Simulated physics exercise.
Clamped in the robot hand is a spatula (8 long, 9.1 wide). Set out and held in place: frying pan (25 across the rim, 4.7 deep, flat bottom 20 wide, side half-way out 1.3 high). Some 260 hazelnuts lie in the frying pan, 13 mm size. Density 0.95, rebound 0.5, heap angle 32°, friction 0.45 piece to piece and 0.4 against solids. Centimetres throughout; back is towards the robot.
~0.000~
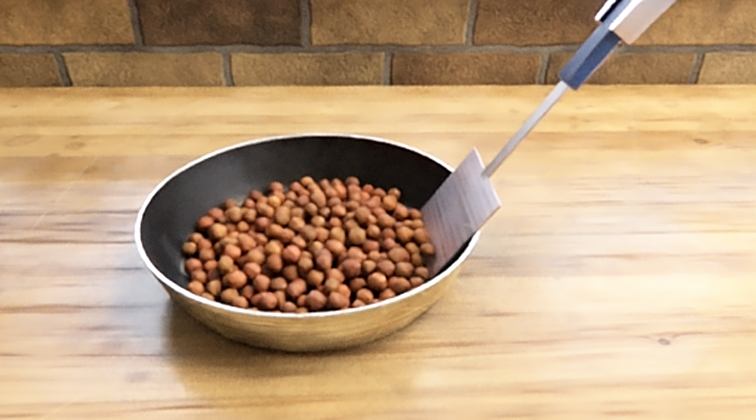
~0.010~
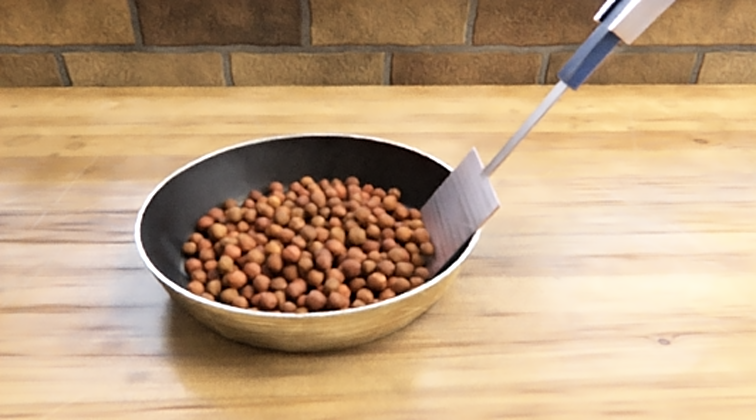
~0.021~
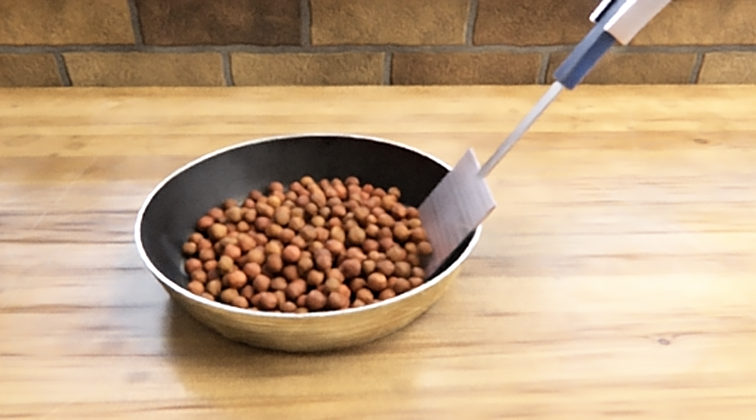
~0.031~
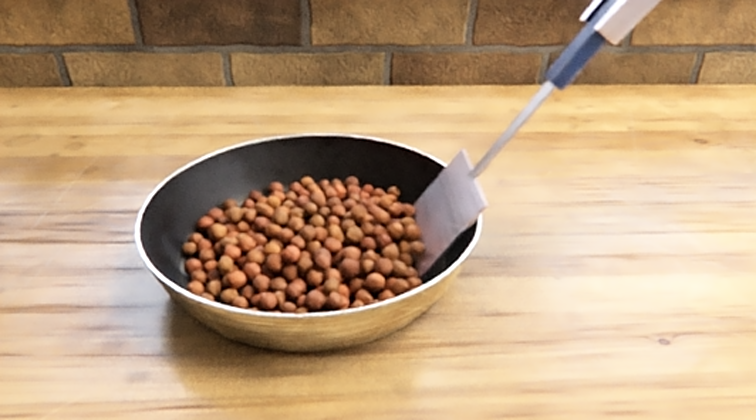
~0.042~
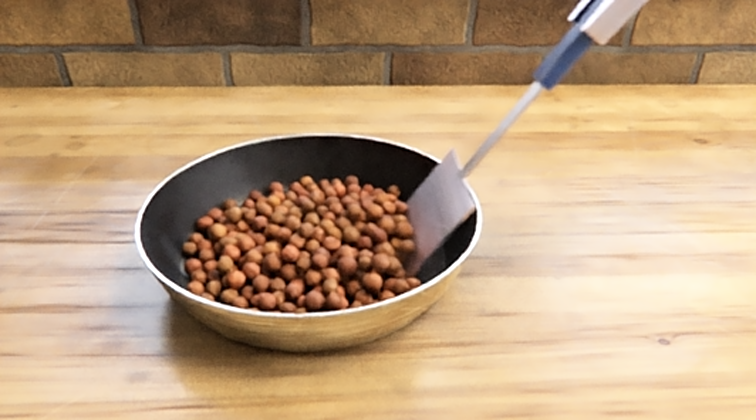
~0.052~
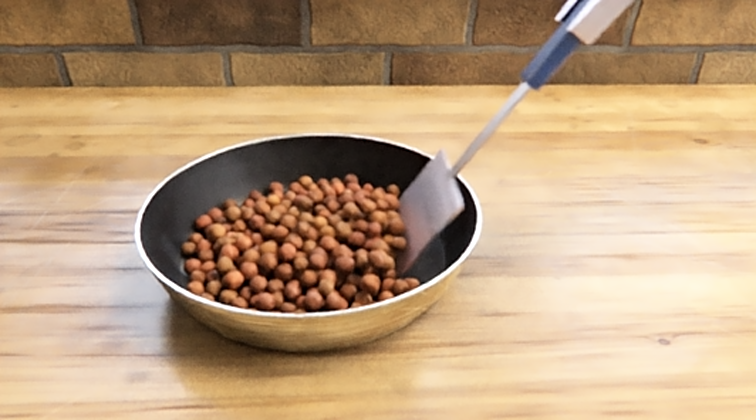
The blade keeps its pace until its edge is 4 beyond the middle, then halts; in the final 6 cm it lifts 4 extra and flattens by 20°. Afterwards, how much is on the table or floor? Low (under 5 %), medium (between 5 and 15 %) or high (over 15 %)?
Share on the table or floor: Low (under 5 %).
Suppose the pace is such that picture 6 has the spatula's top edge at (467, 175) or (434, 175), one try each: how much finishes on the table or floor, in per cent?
About 0 and 15 per cent.
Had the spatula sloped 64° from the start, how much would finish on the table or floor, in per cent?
It would be near 0 per cent.
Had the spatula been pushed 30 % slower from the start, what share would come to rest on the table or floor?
It would be near 0 per cent.
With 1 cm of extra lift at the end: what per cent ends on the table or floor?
Some 0 per cent.
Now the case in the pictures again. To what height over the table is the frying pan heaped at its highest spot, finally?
Some 5.0 cm.
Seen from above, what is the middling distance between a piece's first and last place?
Roughly 3 cm.
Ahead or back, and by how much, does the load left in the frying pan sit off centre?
About 4.5 cm ahead.
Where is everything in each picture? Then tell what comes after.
The first picture shows the spatula top edge at (487, 174), sloping 56°; upper third of the load around (318, 235), from x 190 to 425, top at y 185; 262 in the frying pan.
The second picture shows the spatula top edge at (486, 174), sloping 56°; upper third of the load around (318, 235), from x 190 to 425, top at y 185.
The third picture shows the spatula top edge at (482, 174), sloping 56°; upper third of the load around (322, 234), from x 190 to 425, top at y 185.
The fourth picture shows the spatula top edge at (474, 174), sloping 56°; upper third of the load around (322, 233), from x 190 to 415, top at y 185.
The fifth picture shows the spatula top edge at (463, 175), sloping 56°; upper third of the load around (327, 231), from x 190 to 415, top at y 185.
The sixth picture shows the spatula top edge at (451, 175), sloping 56°; upper third of the load around (326, 228), from x 190 to 415, top at y 180; 262 in the frying pan.
After 0.09 s, sloping 56°, highest piece 5 above the table; 262 in the frying pan.
After 0.13 s, sloping 47°, highest piece 6 above the table; 262 in the frying pan.
After 0.35 s, sloping 36°, highest piece 6 above the table; 258 in the frying pan, 1 on the table or floor, 3 on the blade or in flight.
After 1.40 s, sloping 36°, highest piece 5 above the table; 257 in the frying pan, 5 on the table or floor.
In the end, 257 in the frying pan, 5 on the table or floor. That is 2 % on the table or floor.
